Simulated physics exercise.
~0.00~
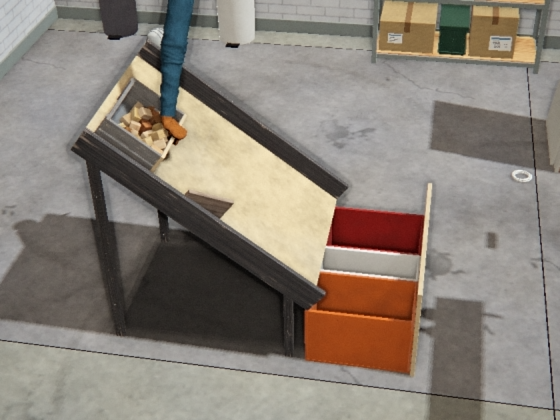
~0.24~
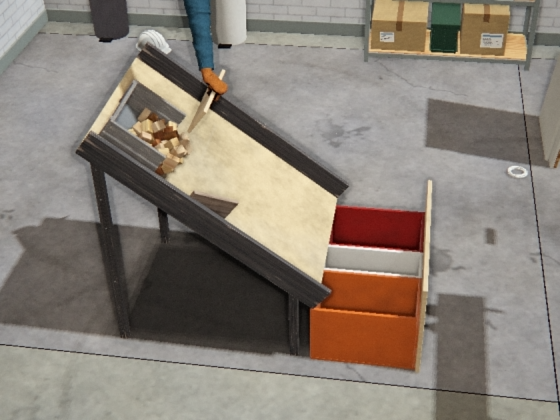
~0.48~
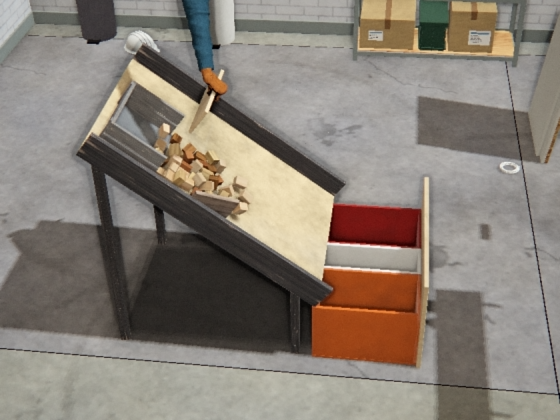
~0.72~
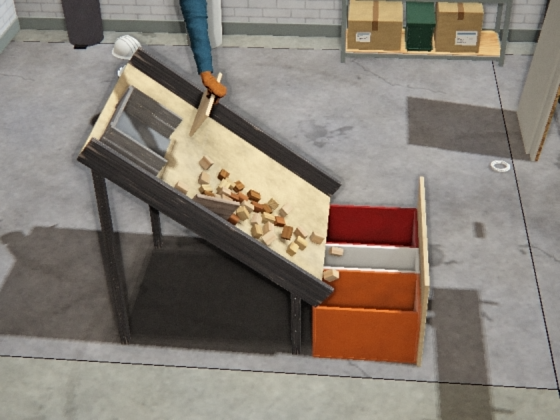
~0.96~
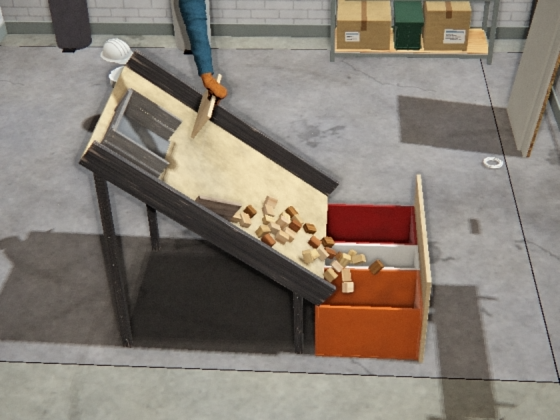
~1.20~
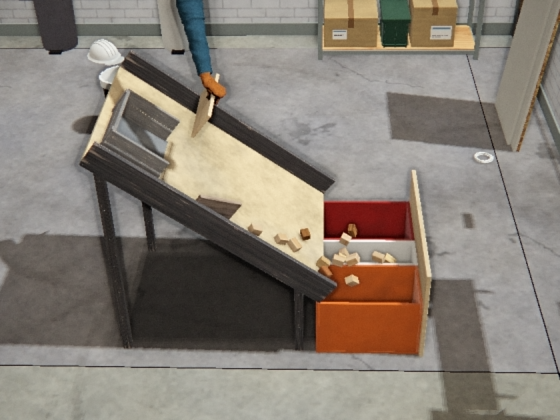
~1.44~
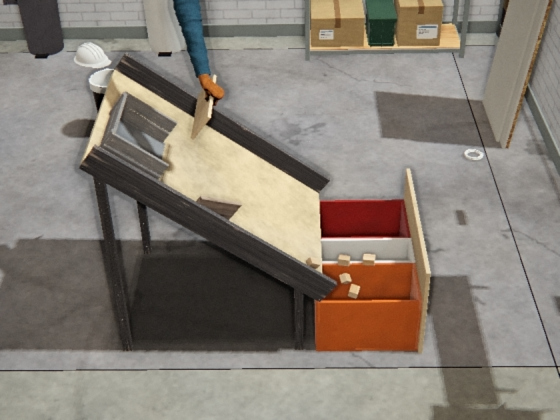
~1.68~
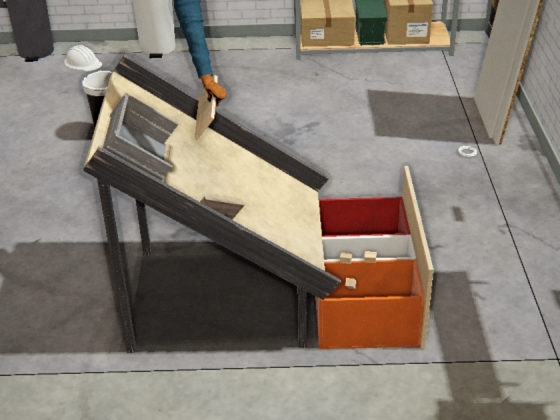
In a workshop with a grey concrete floor, seen from above with the view drifting slightly sideways, a dark-framed wooden ramp slopes down to the right. Small wooden blocks sit in a grey pen at its top, and red, white and orange bins stand in a row at its foot. A blue-sleeved arm with an orange hand lifts the gate aside and holds it there. The blocks spill out, spread down the slope past an angled board and tumble into the bins. The ramp empties, with most blocks in the middle, white bin, many in the orange and hardly any in the red.
